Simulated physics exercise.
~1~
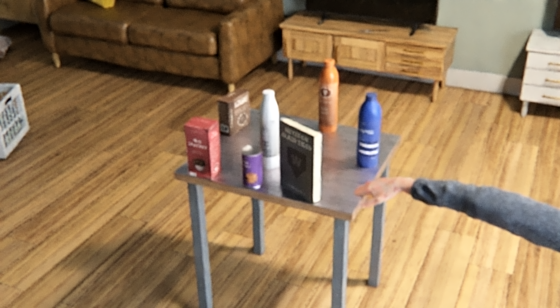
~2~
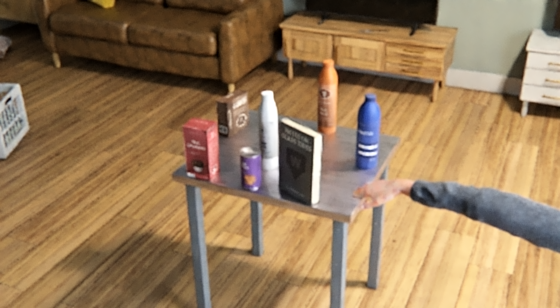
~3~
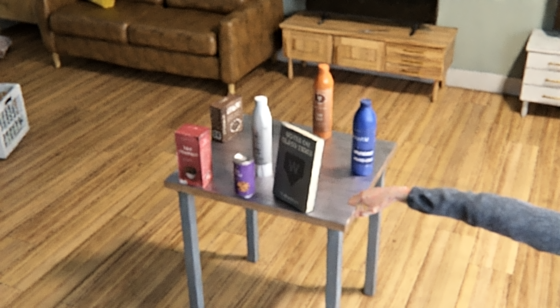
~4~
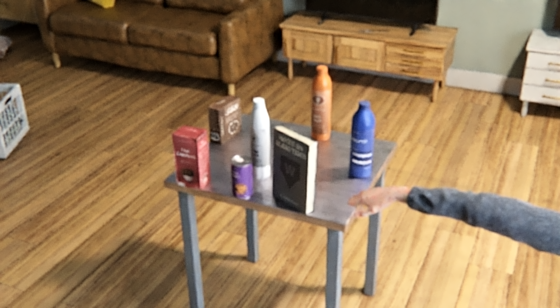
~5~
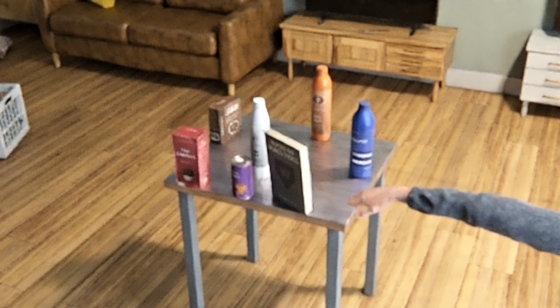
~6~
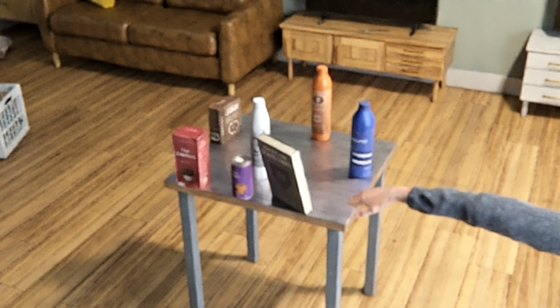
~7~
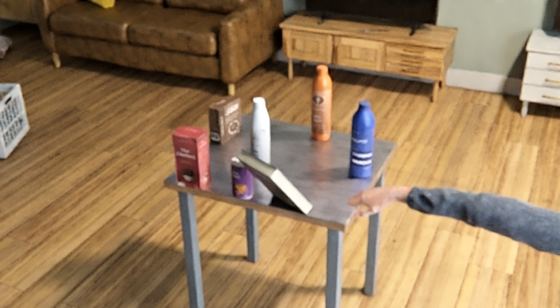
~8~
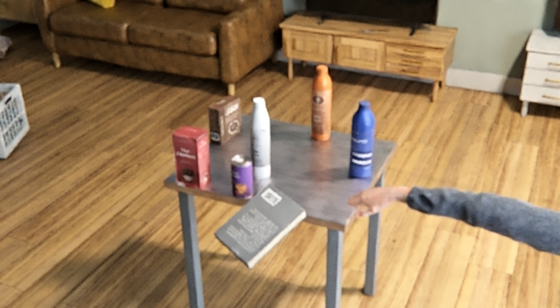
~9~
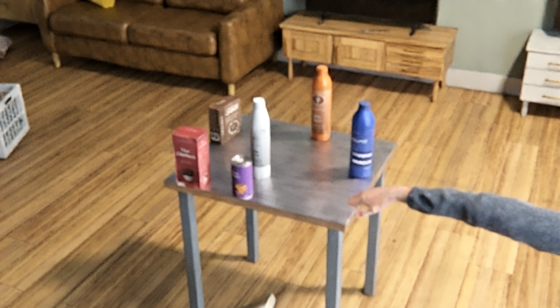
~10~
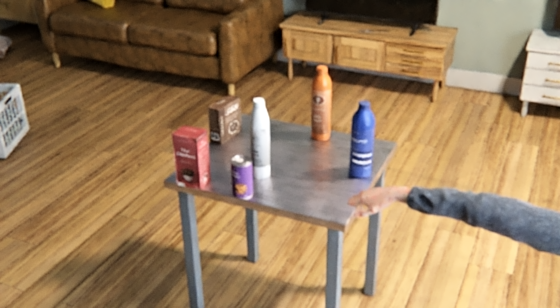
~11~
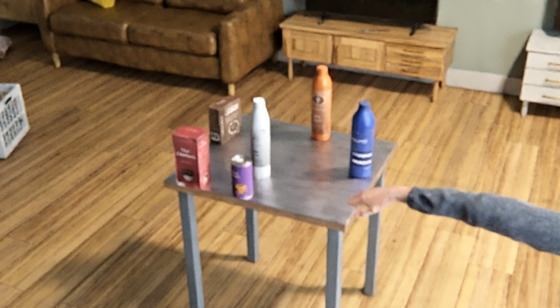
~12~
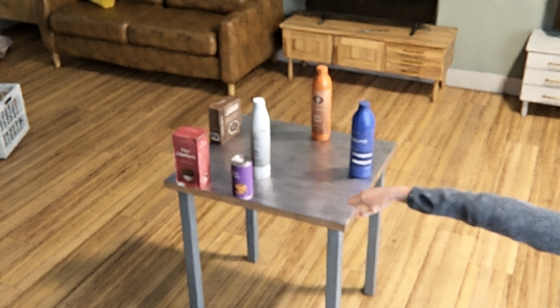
A hand rests at a small table as a book tips and falls off the front.
